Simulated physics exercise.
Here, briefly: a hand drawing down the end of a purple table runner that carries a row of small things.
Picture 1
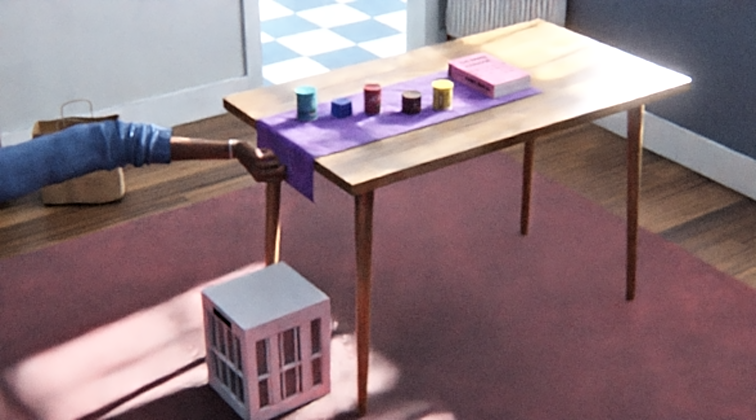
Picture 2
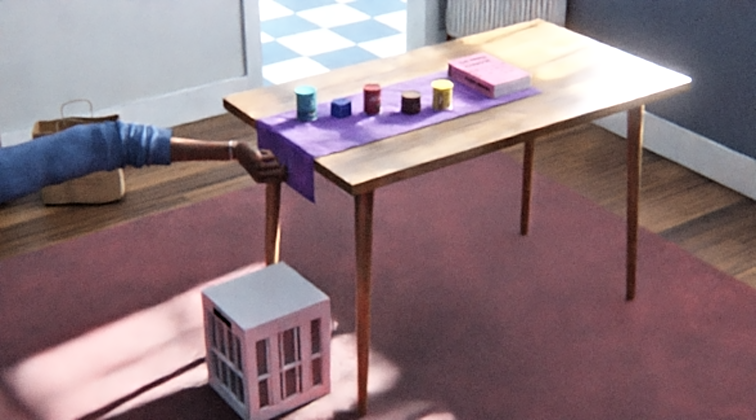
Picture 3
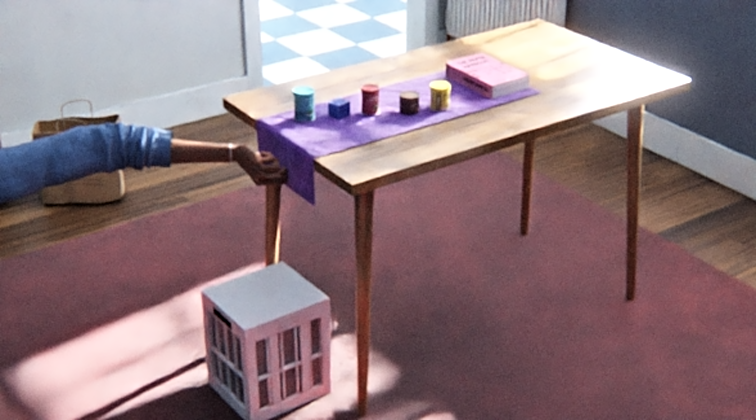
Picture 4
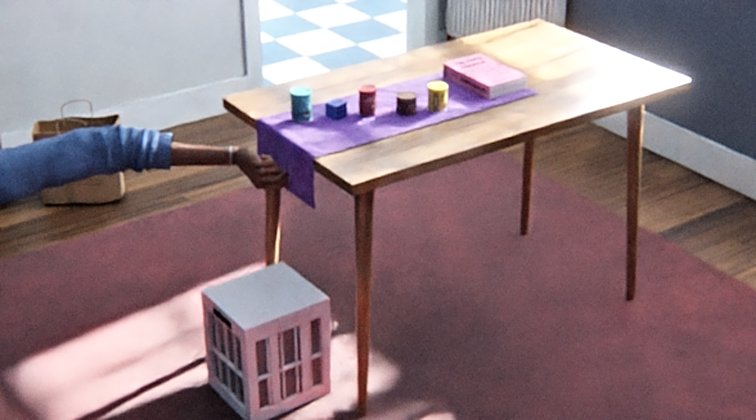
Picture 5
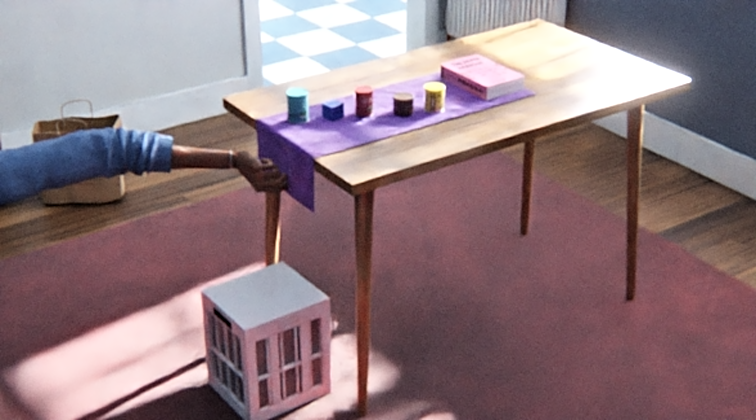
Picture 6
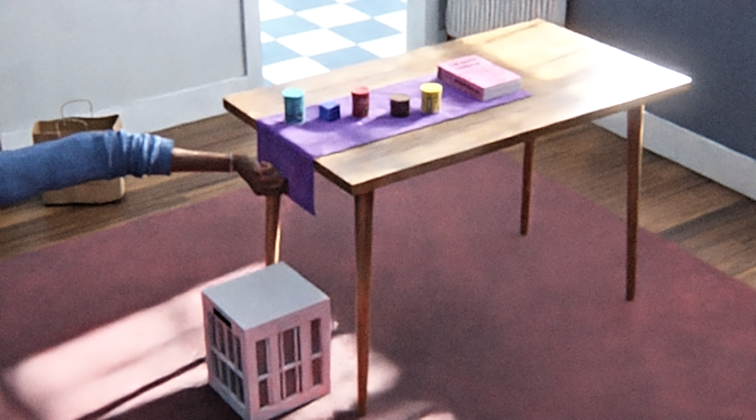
In a sunlit room with a reddish rug, a hand at the left end of a wooden table slowly draws down a purple runner, and the small containers, blue cube and pink book on it shift slightly left.
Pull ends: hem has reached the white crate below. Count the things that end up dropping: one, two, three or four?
The top is going to lose three items.
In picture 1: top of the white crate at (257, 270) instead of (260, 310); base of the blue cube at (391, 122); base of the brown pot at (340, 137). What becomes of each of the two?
Blue cube stays, brown pot is gone.
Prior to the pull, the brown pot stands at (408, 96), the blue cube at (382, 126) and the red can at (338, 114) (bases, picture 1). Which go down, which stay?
The brown pot stays put, the blue cube topples down, and the red can topples down.
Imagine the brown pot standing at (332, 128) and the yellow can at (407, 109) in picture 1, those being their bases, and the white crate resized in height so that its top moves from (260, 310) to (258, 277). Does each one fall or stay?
Brown pot: Off. Yellow can: Still up.
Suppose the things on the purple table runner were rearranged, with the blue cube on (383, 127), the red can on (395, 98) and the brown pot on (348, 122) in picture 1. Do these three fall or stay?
In the end the blue cube gets dislodged, while the red can rides it out and the brown pot gets dislodged.
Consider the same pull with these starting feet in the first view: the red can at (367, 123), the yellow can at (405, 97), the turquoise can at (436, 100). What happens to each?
In the end the red can is no longer up there, the yellow can is still up there and the turquoise can is still up there.
Soon after, hem near (286, 257); turquoise can and blue cube gone.
Then, hem on the crate; turquoise can, blue cube and red can gone.
At rest, hem on the crate; turquoise can, blue cube and red can gone. It carries off three.
